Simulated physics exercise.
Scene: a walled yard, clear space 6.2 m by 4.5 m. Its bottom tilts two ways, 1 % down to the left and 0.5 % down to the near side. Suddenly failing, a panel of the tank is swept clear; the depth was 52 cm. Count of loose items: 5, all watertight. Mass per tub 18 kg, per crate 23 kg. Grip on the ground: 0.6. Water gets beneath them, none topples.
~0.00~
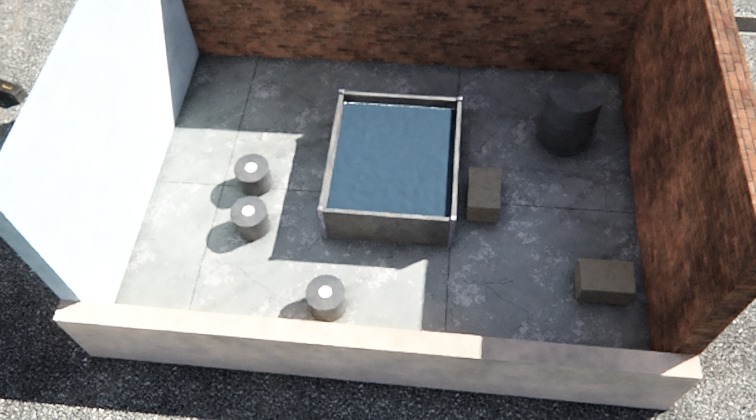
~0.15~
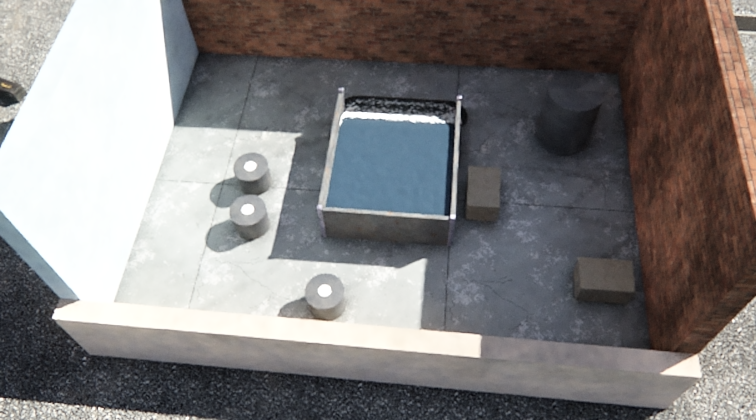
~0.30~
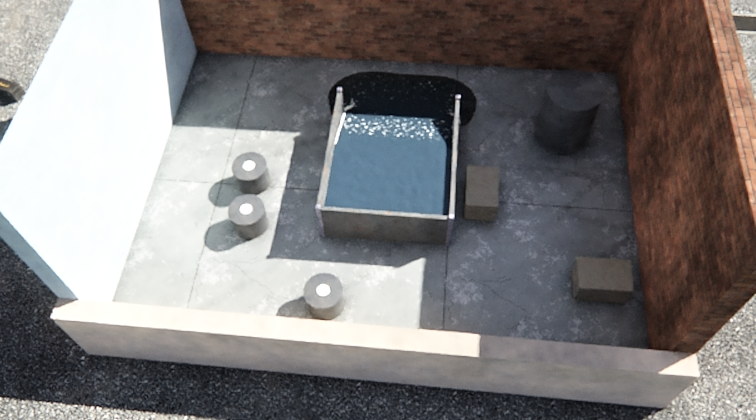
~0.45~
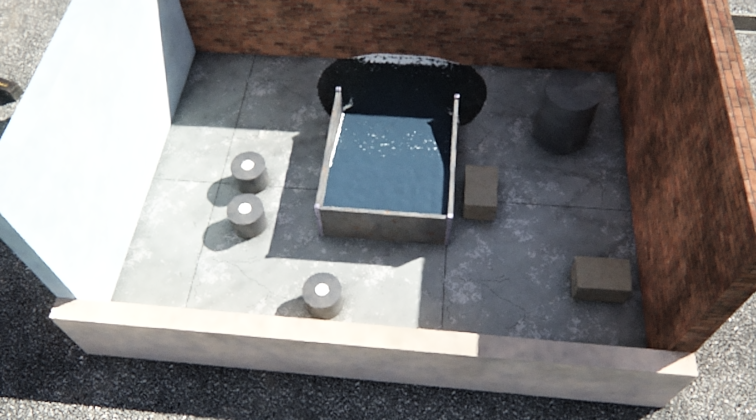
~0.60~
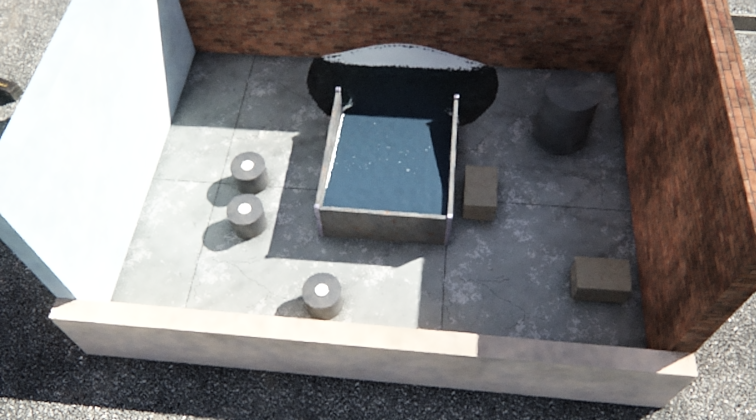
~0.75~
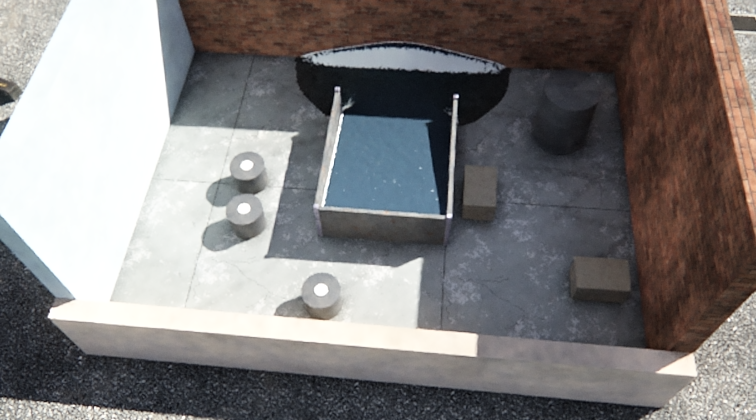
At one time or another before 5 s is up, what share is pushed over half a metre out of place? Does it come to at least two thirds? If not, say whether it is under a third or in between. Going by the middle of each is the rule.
The share ends up short of one third.
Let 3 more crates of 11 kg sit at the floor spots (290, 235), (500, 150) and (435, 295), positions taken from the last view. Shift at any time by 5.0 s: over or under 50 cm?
Order as listed: Inside half a metre / inside half a metre / inside half a metre.
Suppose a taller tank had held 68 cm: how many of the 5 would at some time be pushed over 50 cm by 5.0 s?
That would give 1.
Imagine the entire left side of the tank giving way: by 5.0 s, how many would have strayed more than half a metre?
Then 3 of them would.
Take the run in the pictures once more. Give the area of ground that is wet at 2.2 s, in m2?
I'd estimate close to 11.0 m2.
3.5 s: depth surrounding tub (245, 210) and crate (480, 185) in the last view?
Roughly 0 and 2 cm.
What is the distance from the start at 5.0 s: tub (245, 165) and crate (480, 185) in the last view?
The first is off by 0 cm, the second by 0 cm.
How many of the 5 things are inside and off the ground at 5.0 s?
Total: 0.
After 1.1 s 0 of 5 are over 50 cm from their spots; 0 afloat.
After 2.2 s 0 of 5 are over 50 cm from their spots; 0 afloat.
After 3.5 s 0 of 5 are over 50 cm from their spots; 0 afloat.
After 5.0 s 0 of 5 are over 50 cm from their spots, and 0 have been at some point; 0 afloat.
